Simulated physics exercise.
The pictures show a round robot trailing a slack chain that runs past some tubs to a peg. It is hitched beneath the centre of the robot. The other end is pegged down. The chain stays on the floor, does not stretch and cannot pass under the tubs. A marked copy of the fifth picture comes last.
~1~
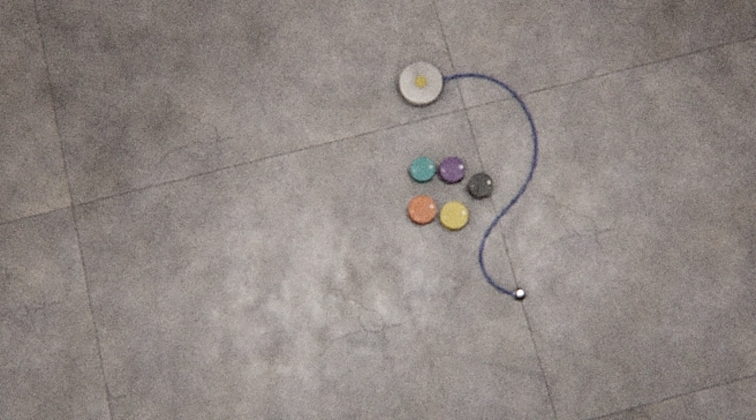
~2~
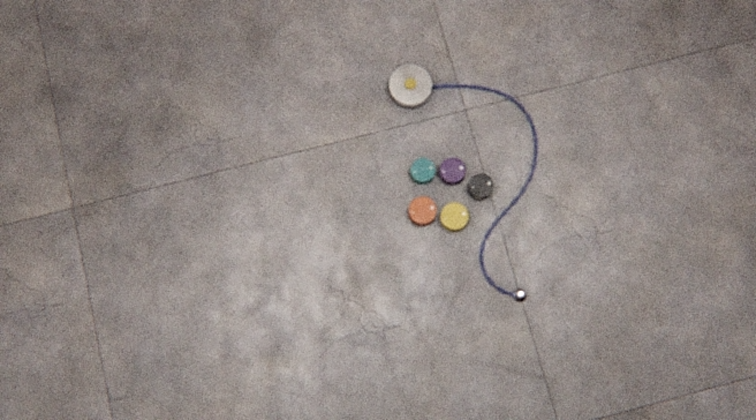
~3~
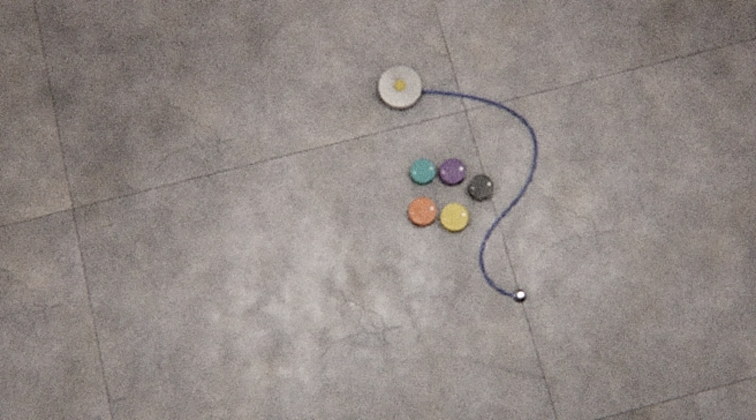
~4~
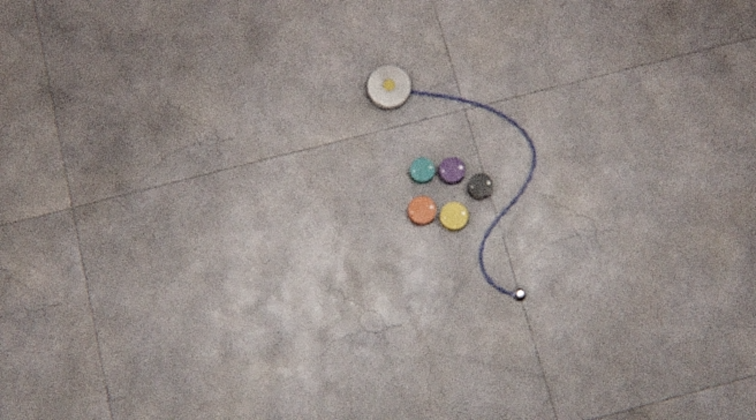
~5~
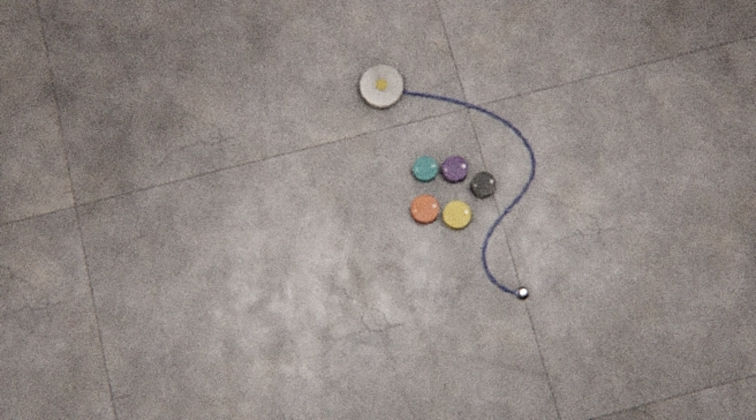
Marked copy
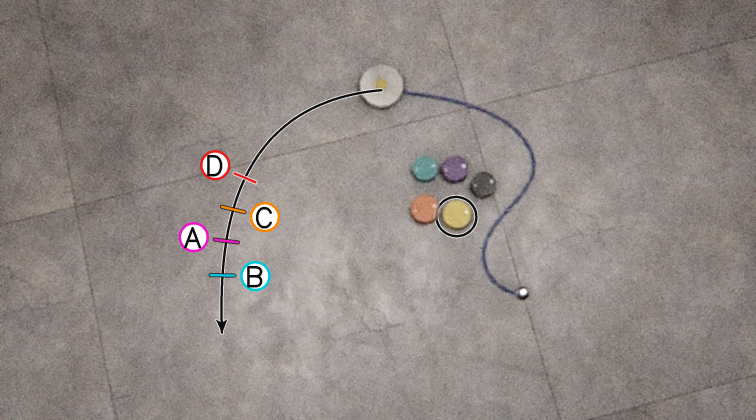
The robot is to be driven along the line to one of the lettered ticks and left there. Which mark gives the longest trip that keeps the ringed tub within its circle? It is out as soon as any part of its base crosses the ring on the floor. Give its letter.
D is the last safe stop.
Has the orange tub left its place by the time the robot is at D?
No.
On the marked copy, A at (226, 241); B at (223, 275); C at (233, 209); D at (245, 178); the ring at (456, 216); the route from (382, 90) via (249, 170) to (222, 333).
Taking D. A third of the way, robot (323, 101); yellow tub (457, 215).
Two thirds of the way, robot (273, 134); yellow tub (457, 215).
When it is over, robot (244, 176); yellow tub (456, 217); purple tub (445, 183); black tub (468, 194); turquoise tub (420, 178); the yellow tub is still in its ring.
As for the rest, A drags the ringed tub to (445, 235); B drags the ringed tub to (441, 244); C drags the ringed tub to (448, 229).
